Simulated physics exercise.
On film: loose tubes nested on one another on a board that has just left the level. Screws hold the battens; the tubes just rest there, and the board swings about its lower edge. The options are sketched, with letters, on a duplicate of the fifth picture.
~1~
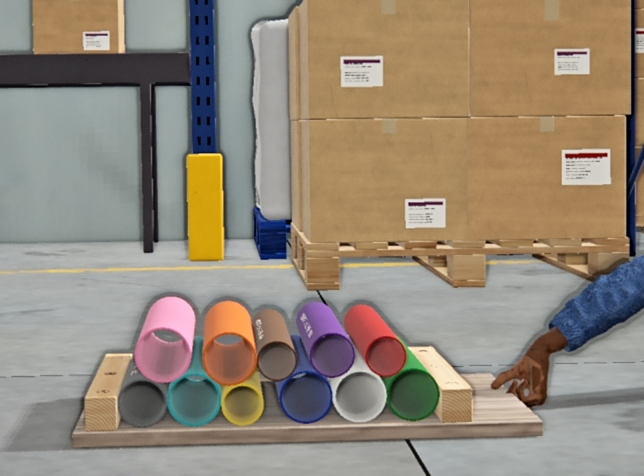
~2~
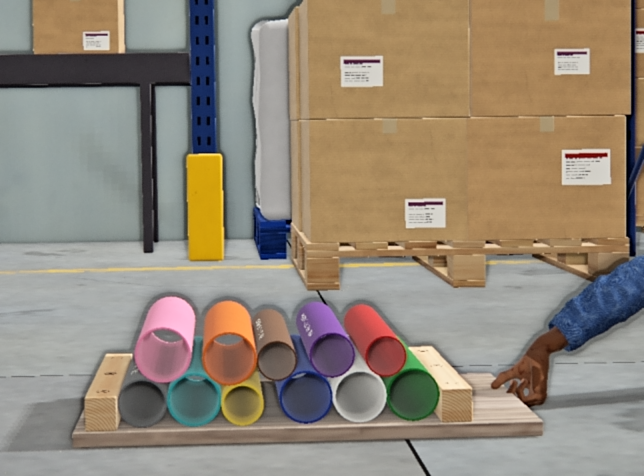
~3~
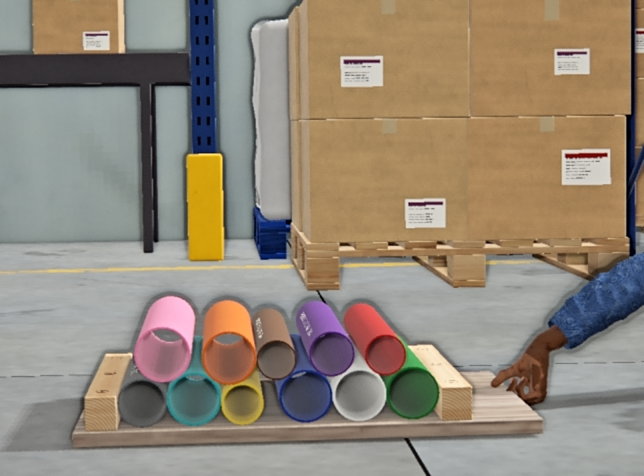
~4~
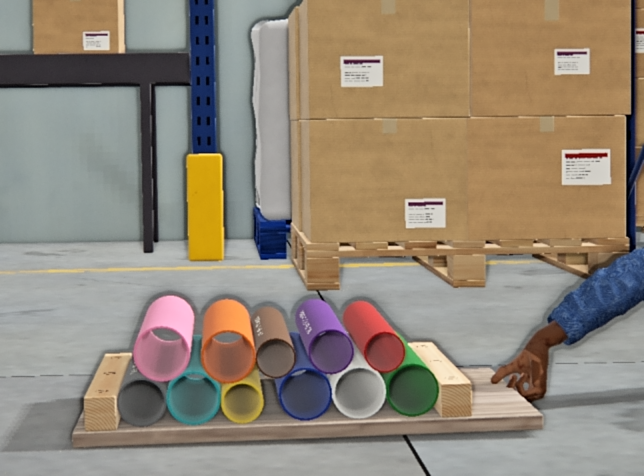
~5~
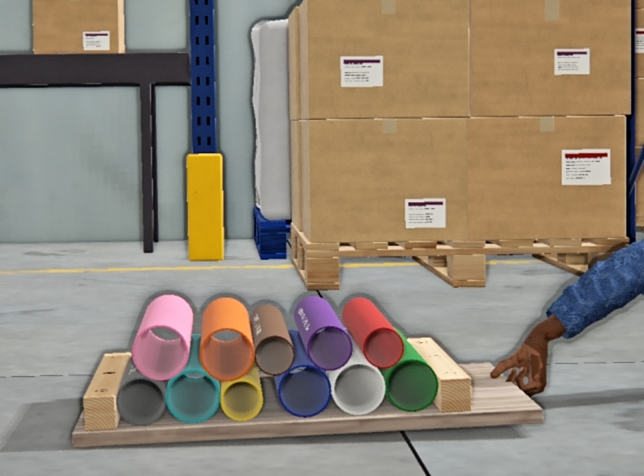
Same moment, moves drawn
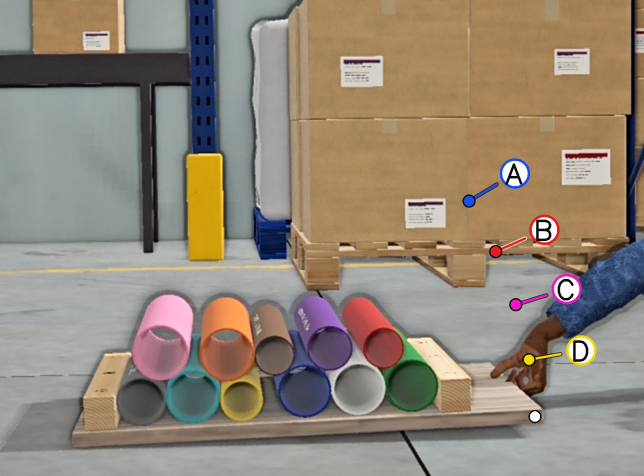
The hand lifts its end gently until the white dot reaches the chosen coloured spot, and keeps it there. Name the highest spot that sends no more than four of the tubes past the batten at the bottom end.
The answer is mark A.
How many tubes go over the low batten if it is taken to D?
With D, none.
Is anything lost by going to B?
Yes, at B.
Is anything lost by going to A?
Yes, at A.
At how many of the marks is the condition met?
Four of the four.
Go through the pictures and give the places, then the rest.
In the first frame, board (302, 391); grey tube (142, 403); turquoise tube (194, 399).
In the second frame, turquoise tube (194, 400); yellow tube (242, 404).
In the third frame, board (302, 390); white tube (359, 394); green tube (413, 393); pink tube (162, 354).
In the fourth frame, board (301, 389); grey tube (141, 402); turquoise tube (194, 398).
In the fifth frame, board (301, 386); grey tube (141, 401); turquoise tube (193, 396).
On the marked copy, A at (469, 201); B at (496, 251); C at (516, 305); D at (529, 360); the white dot at (535, 417).
Taking A. A third of the way, board at 17°.
Two thirds of the way, board at 30°.
When it is over, board at 30°, two over the low batten (pink, orange).
As for the rest, B two over the low batten (pink, orange); C two over the low batten (pink, orange); D none over the low batten.
